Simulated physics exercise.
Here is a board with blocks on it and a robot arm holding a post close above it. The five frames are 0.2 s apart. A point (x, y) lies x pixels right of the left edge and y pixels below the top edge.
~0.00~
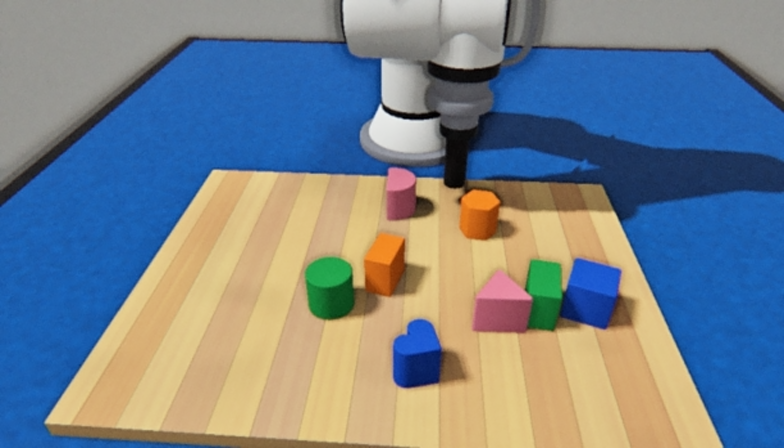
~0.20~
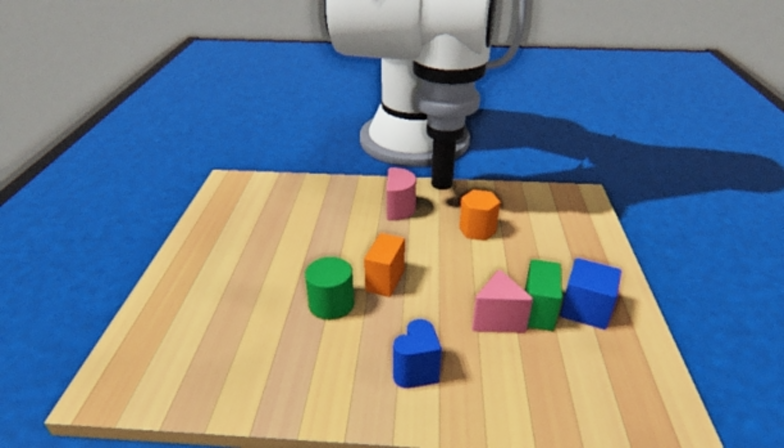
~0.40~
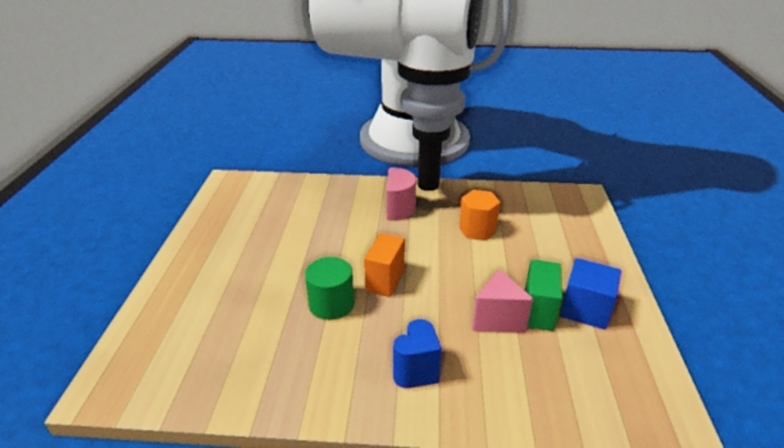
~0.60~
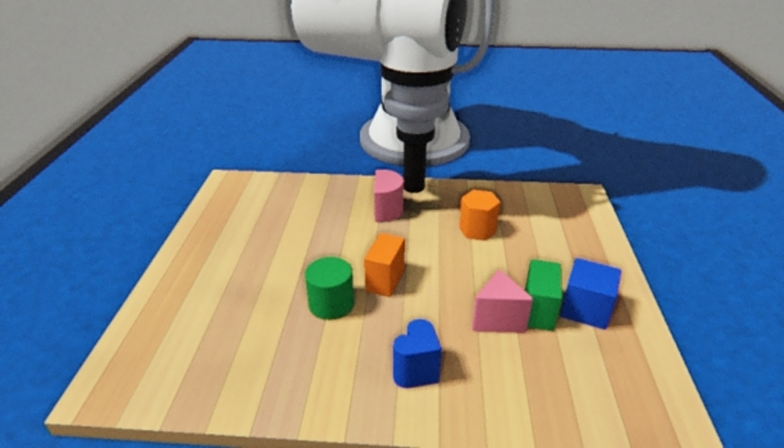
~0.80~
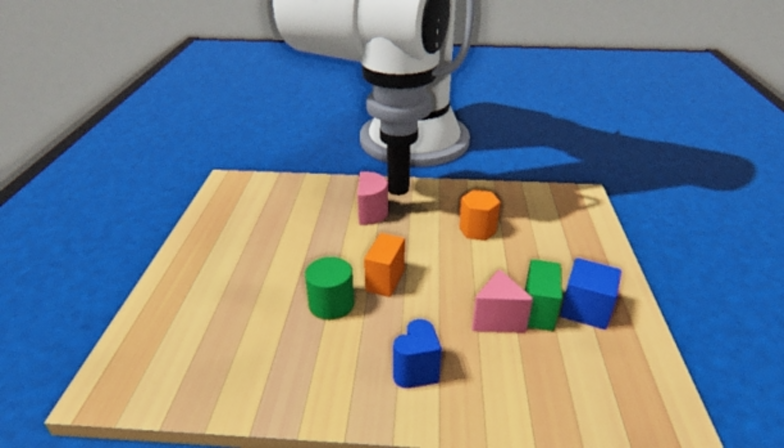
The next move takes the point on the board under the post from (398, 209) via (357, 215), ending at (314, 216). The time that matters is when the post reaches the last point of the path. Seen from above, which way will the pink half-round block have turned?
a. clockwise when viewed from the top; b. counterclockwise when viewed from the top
b.
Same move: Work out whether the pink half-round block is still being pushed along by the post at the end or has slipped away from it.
At the end of the path, the post is still pushing the pink half-round block ahead of it.
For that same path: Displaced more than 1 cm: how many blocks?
Moved: 1.
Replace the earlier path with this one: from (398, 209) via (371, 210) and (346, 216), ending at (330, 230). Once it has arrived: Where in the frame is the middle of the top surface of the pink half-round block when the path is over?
Located at (297, 201).
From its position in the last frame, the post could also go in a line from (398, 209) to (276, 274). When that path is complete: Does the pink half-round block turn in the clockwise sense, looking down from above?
The answer is yes.
The first path, step by step. One third of the way, post at (370, 195); pink half-round block at (342, 187).
Two thirds of the way, post at (341, 197); pink half-round block at (313, 191).
At the end, post at (312, 197); pink half-round block at (286, 194), turned 35° anticlockwise.
